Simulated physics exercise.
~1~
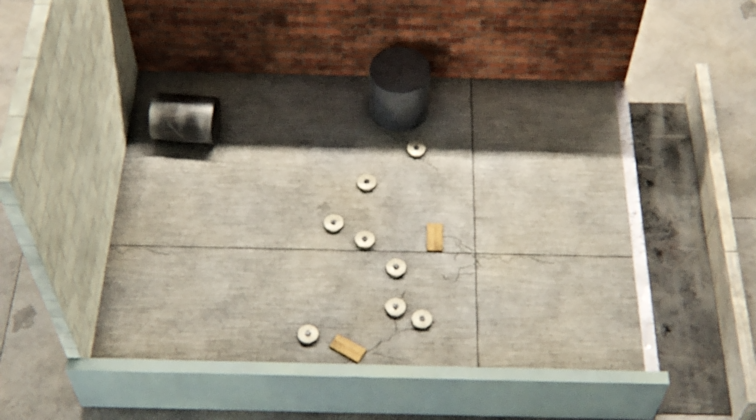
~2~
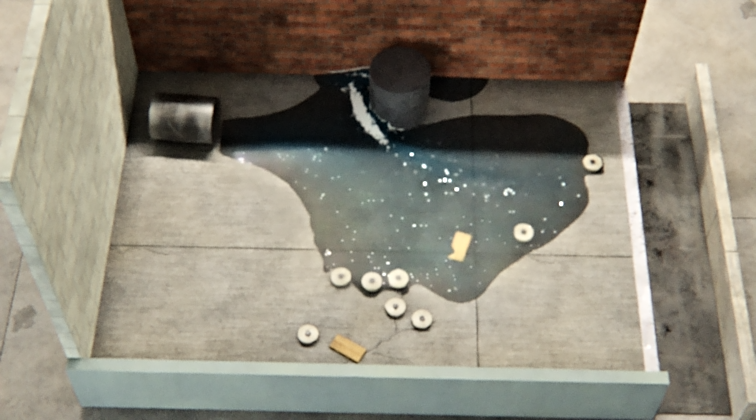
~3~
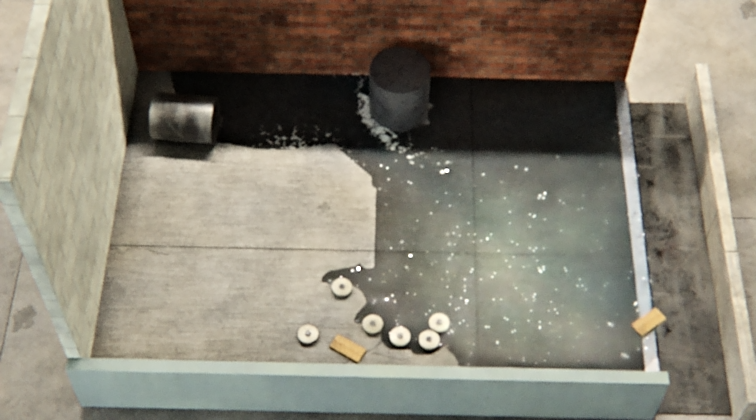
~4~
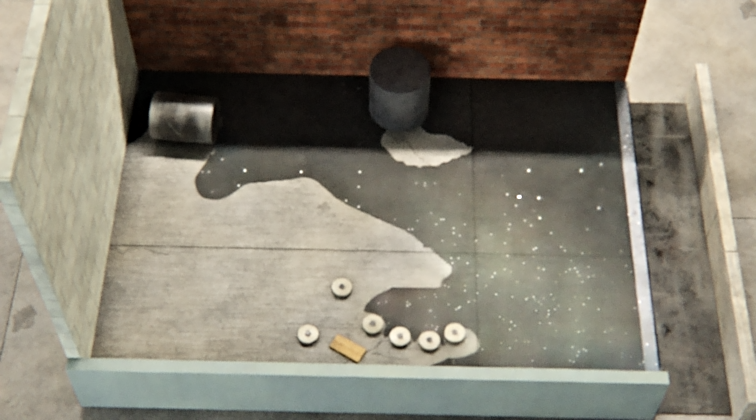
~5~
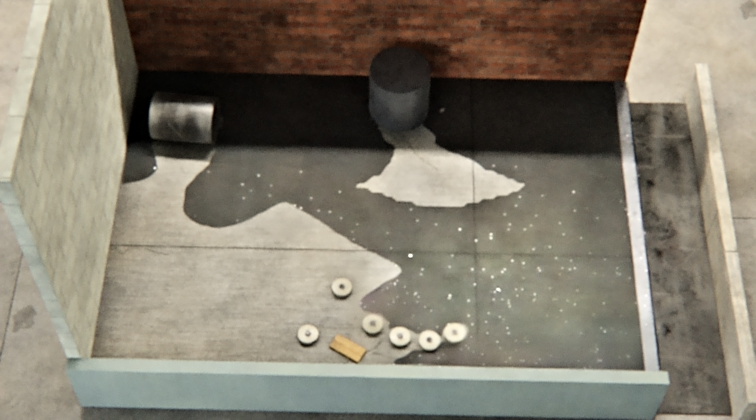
Water spills from a dark metal drum lying at the upper left of a grey-floored room, seen from above, with a brick wall behind, pale walls at the left and front, and an upright dark cylinder near the back. White ring-like lids and two tan boards lie scattered about the middle and lower floor. The dark, glinting sheet spreads rightward around the cylinder, pushing several lids and one board right and downward. It reaches the open right edge, where the board drifts out and some lids disappear. The water then thins, leaving pale patches, while five lids and the other board rest near the front.
